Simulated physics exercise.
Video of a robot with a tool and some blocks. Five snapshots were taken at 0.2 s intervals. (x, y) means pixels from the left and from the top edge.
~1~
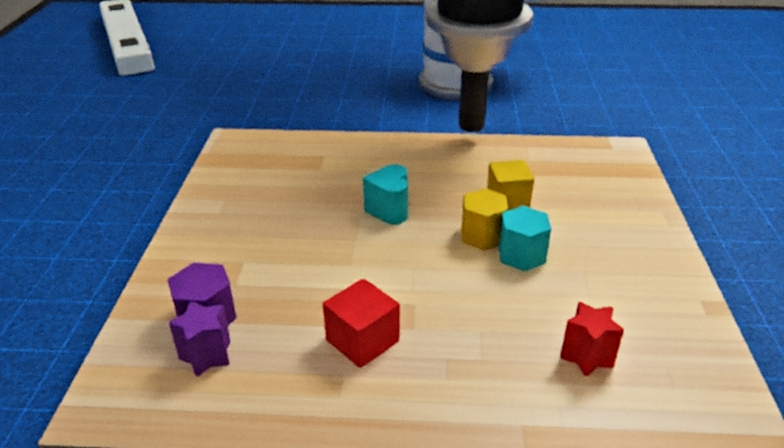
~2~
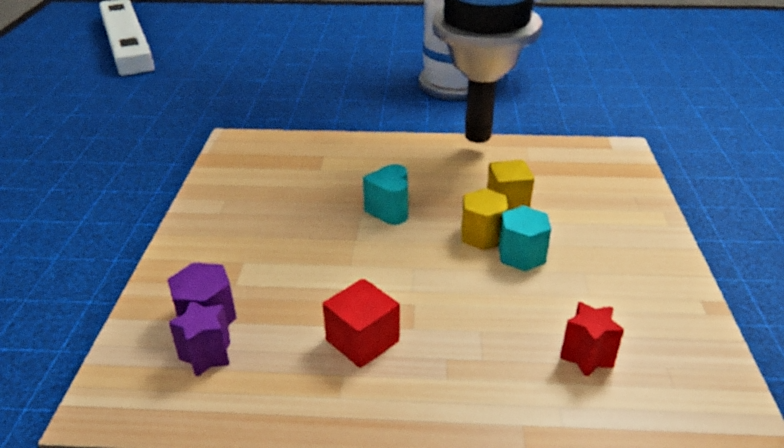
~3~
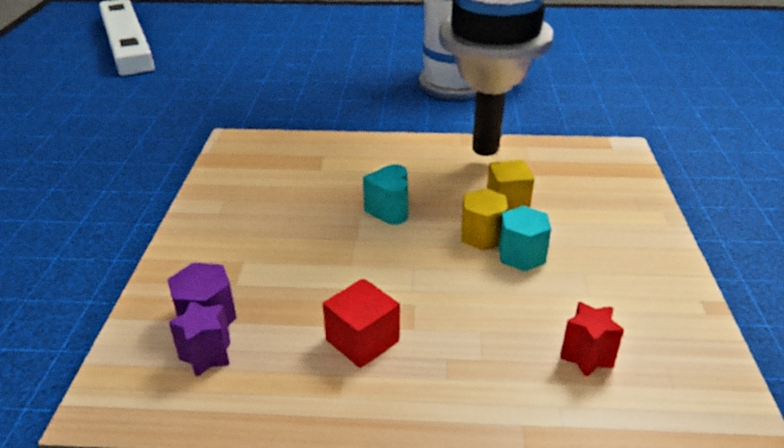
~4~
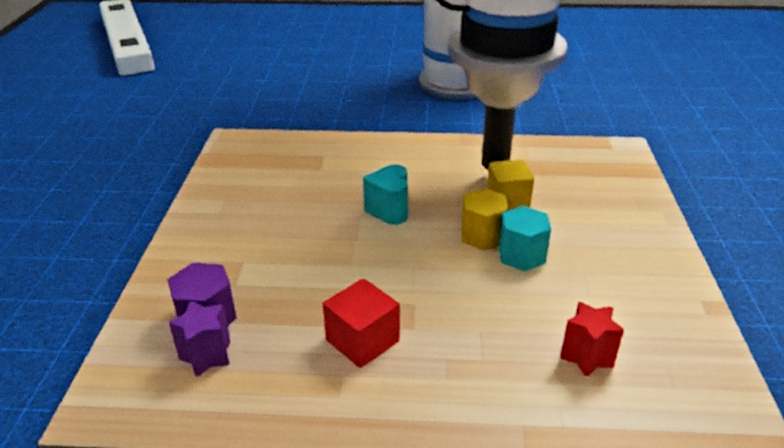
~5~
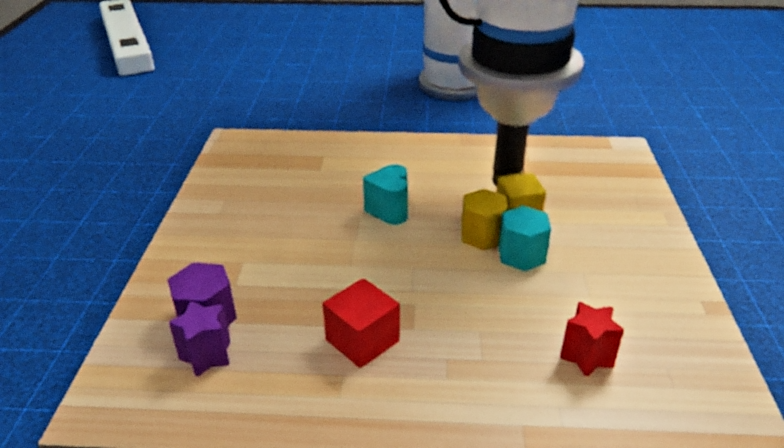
A robot arm's dark tool moves down and slightly right toward a cluster of yellow and turquoise blocks on a wooden board, then nudges the yellow square block slightly right and nearer, while the other blocks stay still.
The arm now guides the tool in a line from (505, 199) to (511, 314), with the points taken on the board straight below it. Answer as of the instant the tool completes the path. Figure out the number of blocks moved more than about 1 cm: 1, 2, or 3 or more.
Here I'd predict at least three blocks moving more than 1 cm.
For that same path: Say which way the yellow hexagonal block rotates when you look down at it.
Viewed from overhead, the yellow hexagonal block winds up turned clockwise.
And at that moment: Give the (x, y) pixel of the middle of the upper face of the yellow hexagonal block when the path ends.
When the path ends, it will be at (471, 217).
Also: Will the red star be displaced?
No, it doesn't check out.
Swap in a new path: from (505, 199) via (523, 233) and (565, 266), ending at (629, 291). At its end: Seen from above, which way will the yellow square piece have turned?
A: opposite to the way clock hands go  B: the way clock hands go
B
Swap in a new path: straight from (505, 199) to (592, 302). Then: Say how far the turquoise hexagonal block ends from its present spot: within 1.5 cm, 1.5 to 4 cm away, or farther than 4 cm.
The answer is over 4 cm.
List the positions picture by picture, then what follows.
Lower end of the tool at (471, 127), tops of blocks, yellow hexagonal block at (486, 201), yellow square piece at (512, 170), turquoise hexagonal block at (527, 220), red star at (596, 319), in the first frame.
Tool at (478, 137), blocks as before, in the second frame.
Tool at (486, 150), blocks as before, in the third frame.
Tool at (495, 165), blocks as before, in the fourth frame.
Tool at (507, 183), yellow hexagonal block at (486, 201), yellow square piece at (522, 184), turquoise hexagonal block at (527, 220), red star at (596, 319), in the fifth frame.
What follows on the original path. One third of the way, tool at (508, 216); yellow hexagonal block at (479, 211), turned 40° clockwise; yellow square piece at (540, 213), turned 40° anticlockwise; turquoise hexagonal block at (542, 244), turned 40° clockwise.
Two thirds of the way, tool at (510, 254); yellow hexagonal block at (471, 217), turned 60° clockwise; yellow square piece at (552, 221), turned 65° anticlockwise; turquoise hexagonal block at (550, 252), turned 50° clockwise.
At the end, tool at (513, 297); yellow hexagonal block at (471, 217), turned 60° clockwise; yellow square piece at (552, 221), turned 65° anticlockwise; turquoise hexagonal block at (559, 262); red star not moved.
